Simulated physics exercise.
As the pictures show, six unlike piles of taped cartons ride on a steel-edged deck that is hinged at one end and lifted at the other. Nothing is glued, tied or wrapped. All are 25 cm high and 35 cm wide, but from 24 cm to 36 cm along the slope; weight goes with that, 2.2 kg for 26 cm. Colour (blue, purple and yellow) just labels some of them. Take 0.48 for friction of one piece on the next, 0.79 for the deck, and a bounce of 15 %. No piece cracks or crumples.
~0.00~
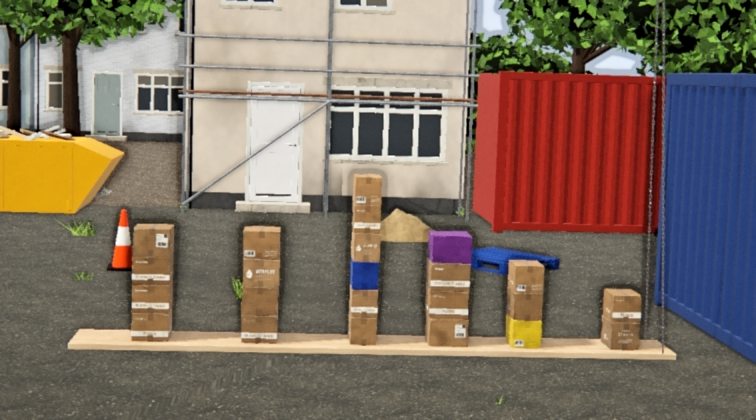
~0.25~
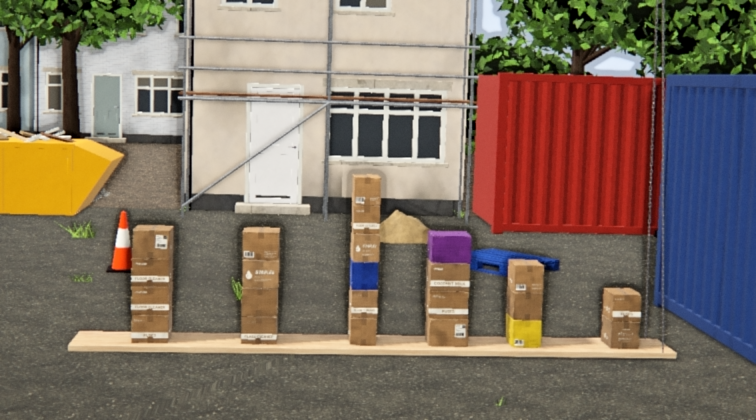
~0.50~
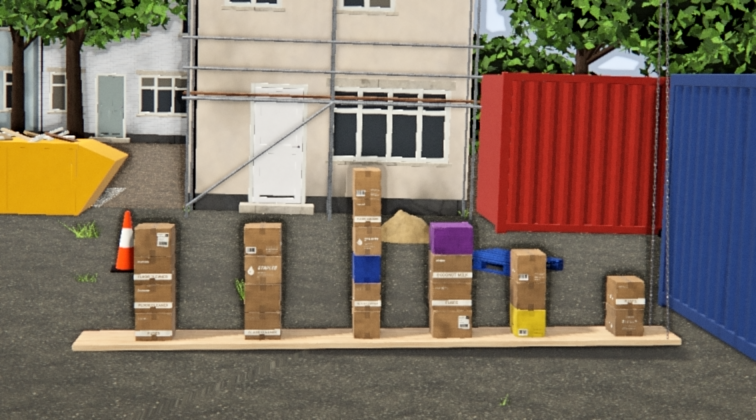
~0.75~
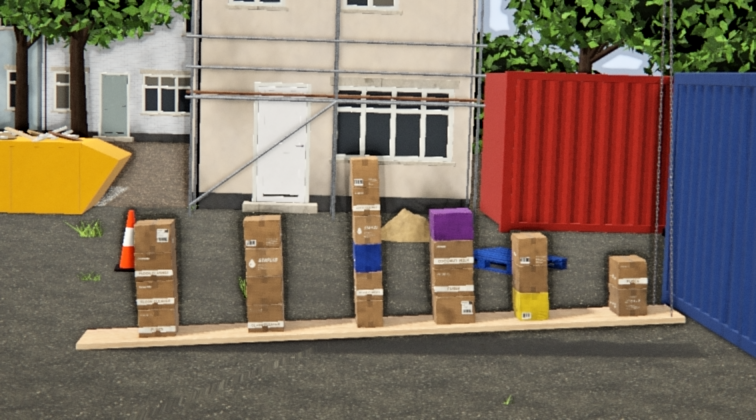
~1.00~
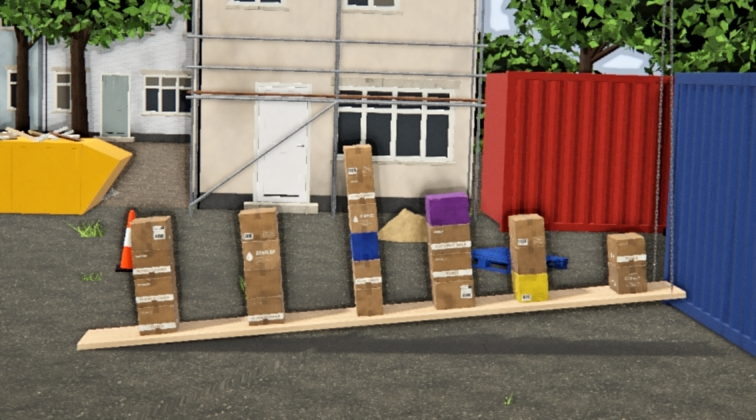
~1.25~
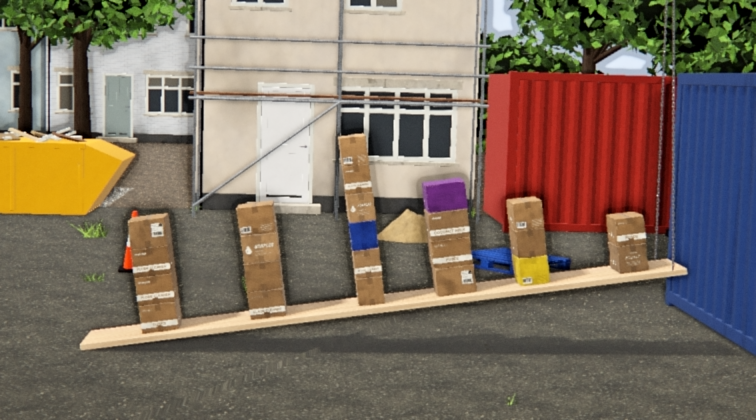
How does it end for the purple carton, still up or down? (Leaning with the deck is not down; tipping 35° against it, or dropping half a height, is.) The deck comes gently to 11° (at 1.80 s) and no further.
It stays up.
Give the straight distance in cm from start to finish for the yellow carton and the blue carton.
Moved: Yellow 80, blue 100.
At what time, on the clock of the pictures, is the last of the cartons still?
At about 5.0 s.
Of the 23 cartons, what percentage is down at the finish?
Near 60 per cent.
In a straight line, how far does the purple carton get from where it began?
About 65 cm.
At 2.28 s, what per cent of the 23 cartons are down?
0 per cent by then.
After 2.28 s, slope 11°; none of the 23 cartons down, 6 disturbed; purple carton unmoved; blue carton leaning 28°.
After 3.22 s, slope 11°; 14 of the 23 cartons down; purple carton unmoved; blue carton on its side.
At rest (5.4 s), slope 11°; 14 of the 23 cartons down; purple carton unmoved; blue carton on its side; yellow carton unmoved. As the last picture would show them, middles, purple carton near (437, 179), blue carton near (265, 293).
